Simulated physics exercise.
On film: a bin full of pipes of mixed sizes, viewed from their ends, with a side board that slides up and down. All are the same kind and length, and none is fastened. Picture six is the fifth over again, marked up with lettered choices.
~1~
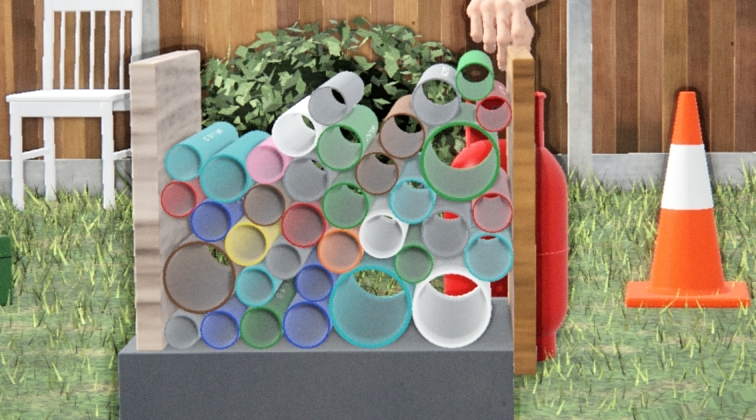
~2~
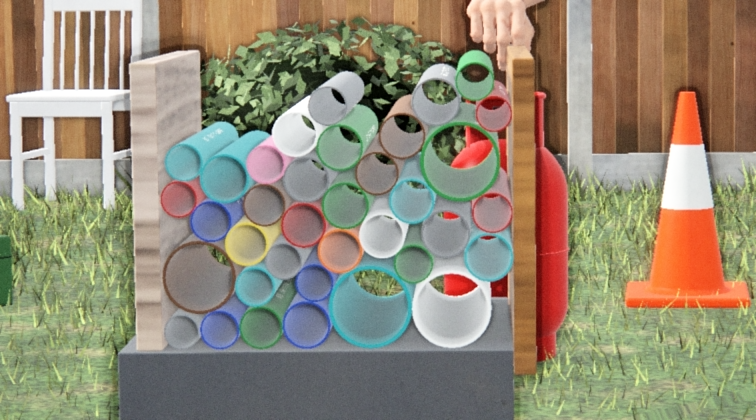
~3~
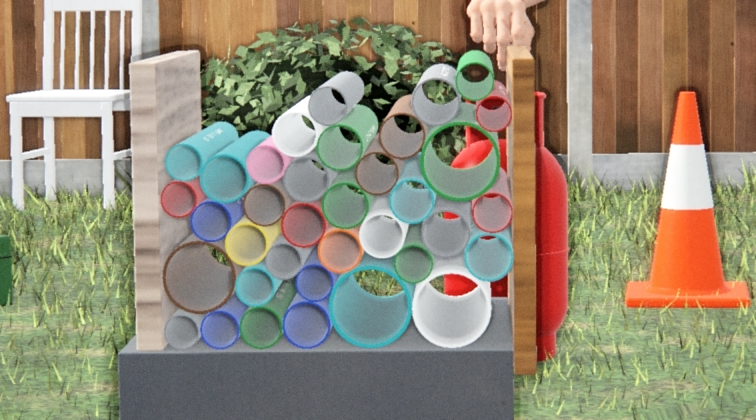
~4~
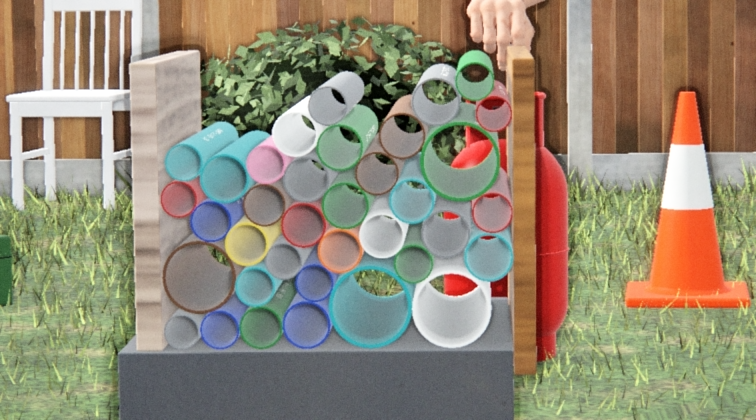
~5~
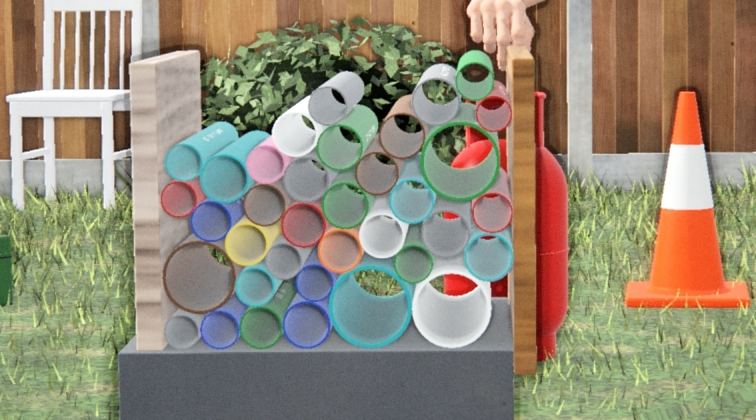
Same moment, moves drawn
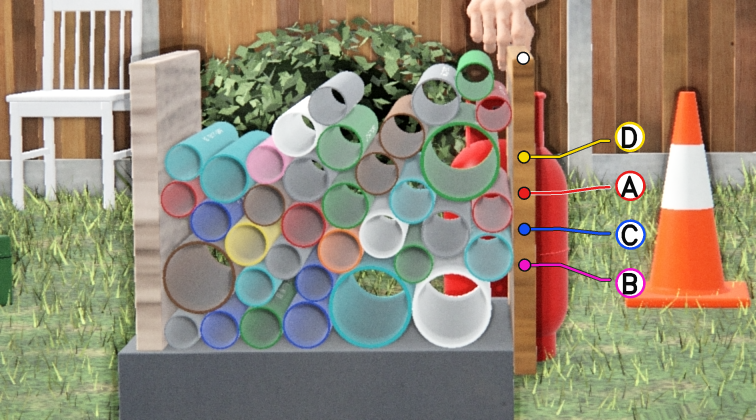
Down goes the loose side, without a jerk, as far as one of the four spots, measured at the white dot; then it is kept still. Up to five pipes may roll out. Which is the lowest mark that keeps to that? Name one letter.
The lowest mark that will do is C.
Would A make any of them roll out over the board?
Yes, at A.
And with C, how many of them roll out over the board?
With C, two.
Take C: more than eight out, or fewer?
Fewer than eight.
On the marked copy, A at (525, 194); B at (525, 265); C at (525, 229); D at (524, 157); the white dot at (524, 58).
Taking C. A third of the way, top of the board (512, 135).
Two thirds of the way, top of the board (513, 224).
When it is over, top of the board (513, 228), two out over the board.
As for the rest, A two out over the board; B six out over the board; D two out over the board.
